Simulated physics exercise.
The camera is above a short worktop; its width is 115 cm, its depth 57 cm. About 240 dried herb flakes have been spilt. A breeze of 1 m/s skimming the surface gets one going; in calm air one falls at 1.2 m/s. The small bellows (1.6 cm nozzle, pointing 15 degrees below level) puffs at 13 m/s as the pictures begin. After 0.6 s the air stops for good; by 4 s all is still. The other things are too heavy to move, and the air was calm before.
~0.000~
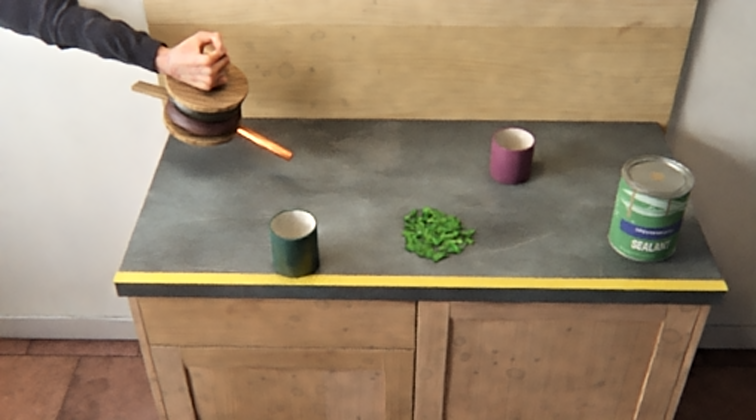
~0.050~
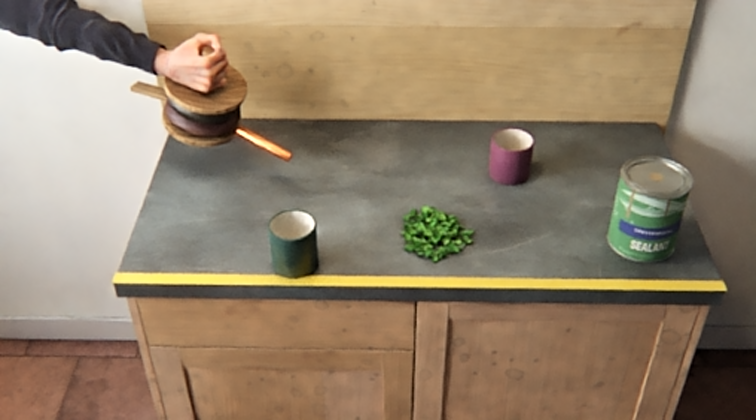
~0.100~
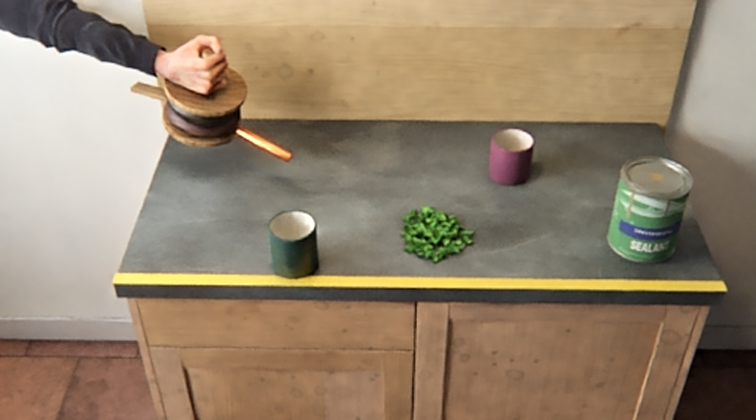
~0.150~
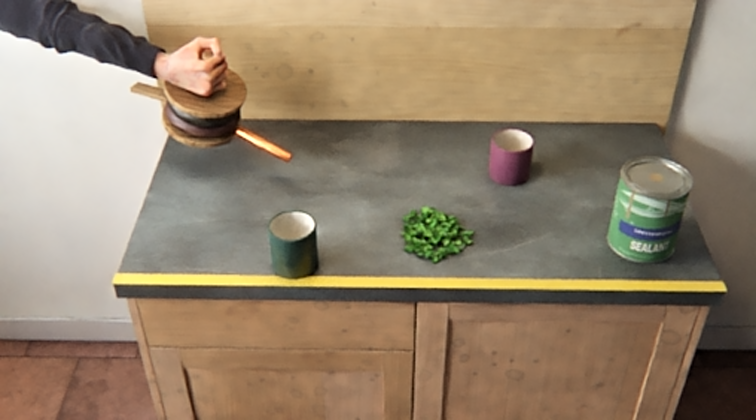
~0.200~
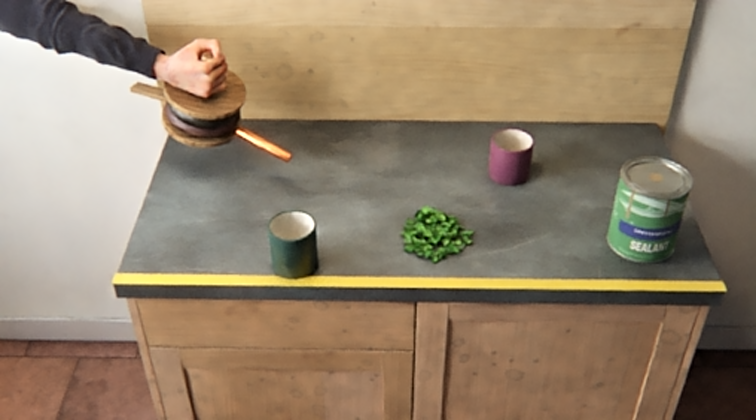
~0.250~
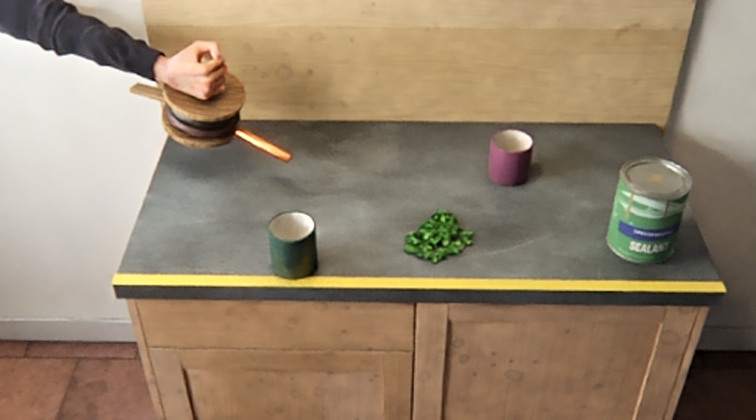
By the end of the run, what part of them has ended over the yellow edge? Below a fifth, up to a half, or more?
The share over the yellow edge is over half.
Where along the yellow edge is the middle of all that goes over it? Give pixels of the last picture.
Near (552, 290).
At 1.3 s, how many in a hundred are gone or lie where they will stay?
Near 100 %.
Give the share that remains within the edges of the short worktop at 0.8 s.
Some 20 per cent.
After 0.8 s the count stands so, 78 % are over the yellow edge; the middle of those left on the top is near (633, 264).
After 1.3 s the count stands so, 86 % are over the yellow edge.
After 2.2 s the count stands so, 87 % are over the yellow edge.
After 4.0 s, at the end, 87 % are over the yellow edge.
